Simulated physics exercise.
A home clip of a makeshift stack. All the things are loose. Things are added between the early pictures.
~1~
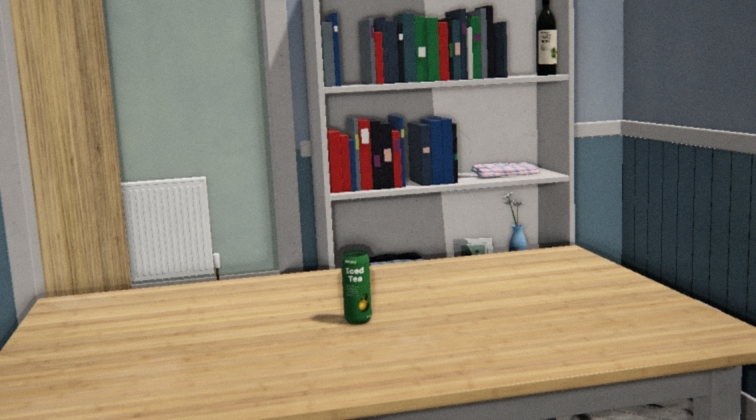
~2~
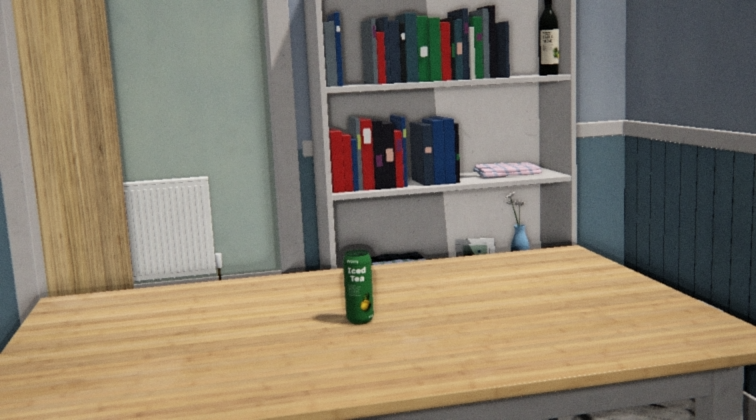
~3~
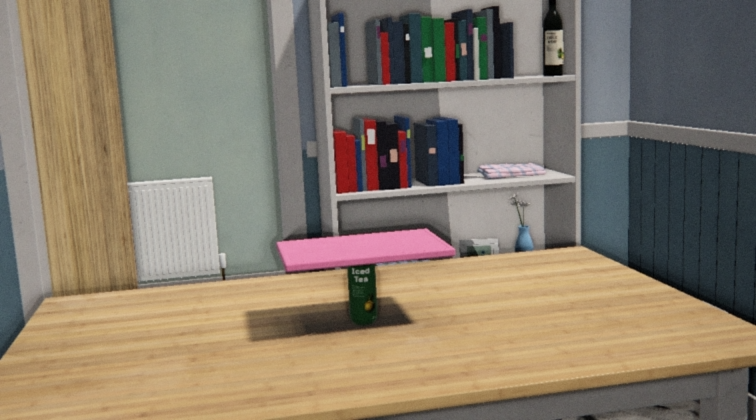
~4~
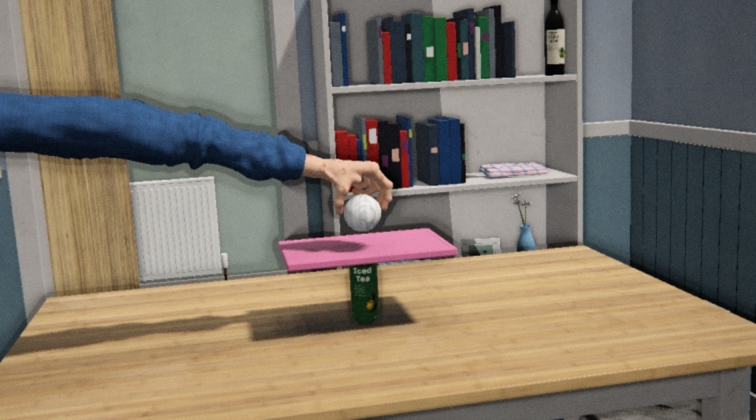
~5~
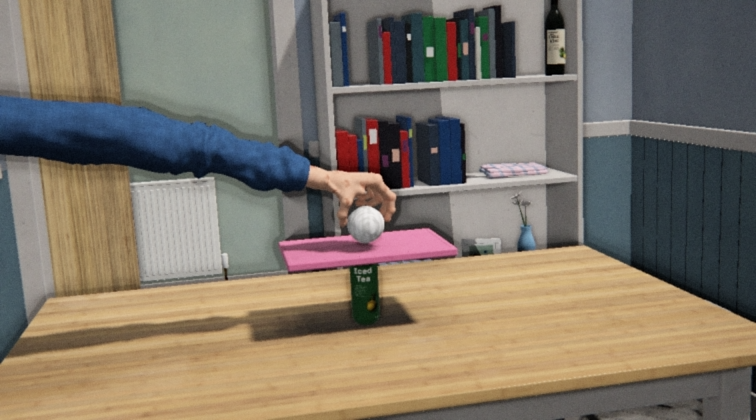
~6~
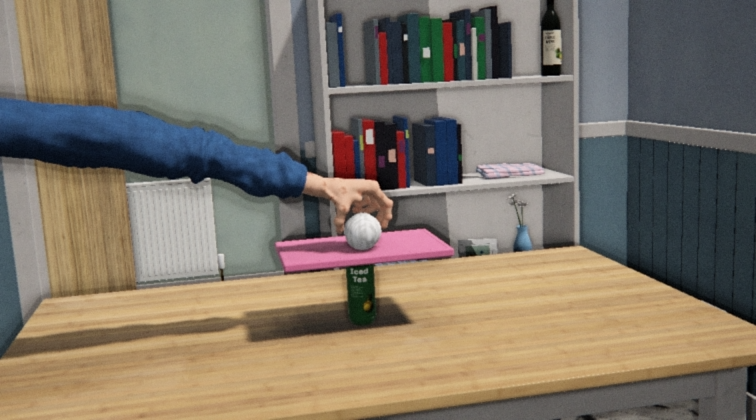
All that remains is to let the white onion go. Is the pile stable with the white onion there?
Outcome: The stack holds.
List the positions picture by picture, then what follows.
The last thing is not in view yet, in the first picture.
The last thing is not in view yet, in the second picture.
The last thing is not in view yet; pink lid (362, 249), in the third picture.
Coming down; white onion (362, 213); pink lid (364, 248), in the fourth picture.
Coming down; white onion (366, 224); pink lid (365, 248), in the fifth picture.
In place under the hand; white onion (363, 231); pink lid (361, 249), in the sixth picture.
Then, 0.20 s later than the last frame, all is still.
Then, 0.50 s later than the last frame, white onion resting near (363, 232).
When it is over, all 3 as before. End places, in pixels of the last picture, white onion near (363, 232). The stack stays up.
